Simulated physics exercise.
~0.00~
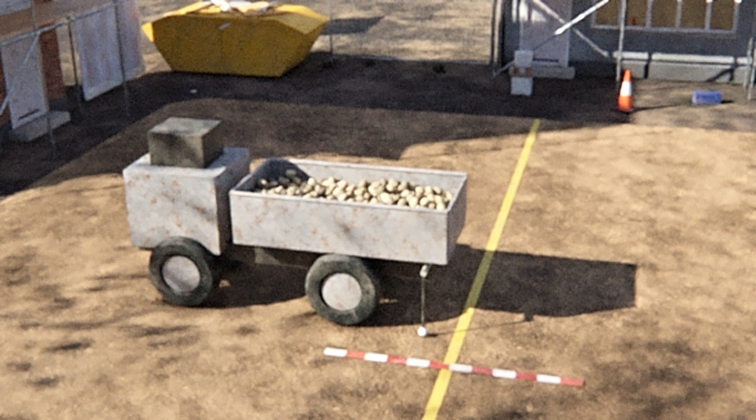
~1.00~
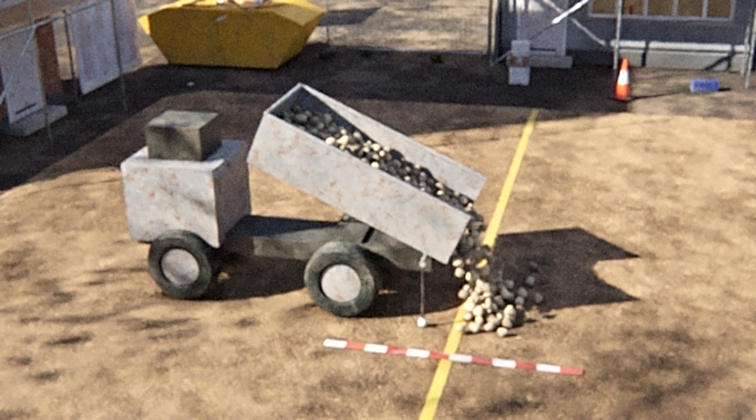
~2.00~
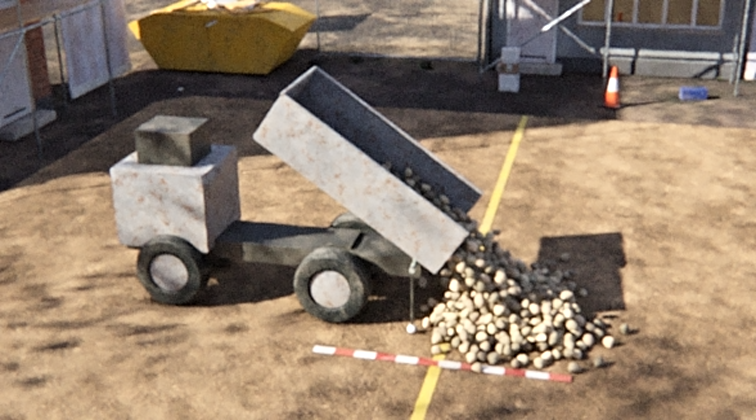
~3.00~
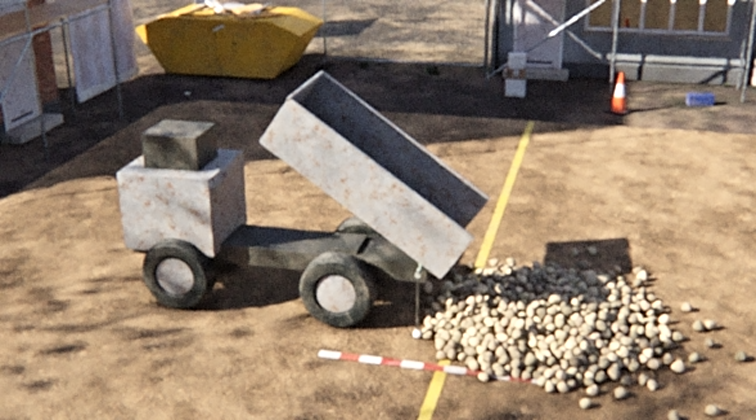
A grey tipping trailer loaded with pale rounded stones stands on a sunlit building site, seen from above and to one side in a slightly swaying view. A yellow skip sits behind it, an orange and white cone stands at the upper right, and a yellow line and a red and white banded strip cross the brown ground near its rear. The bed tilts up towards the left, and stones begin pouring from its lower right end. It steepens, then holds still while the heap spreads rightwards over the line. Finally the bed is empty, with most stones lying beyond the line.
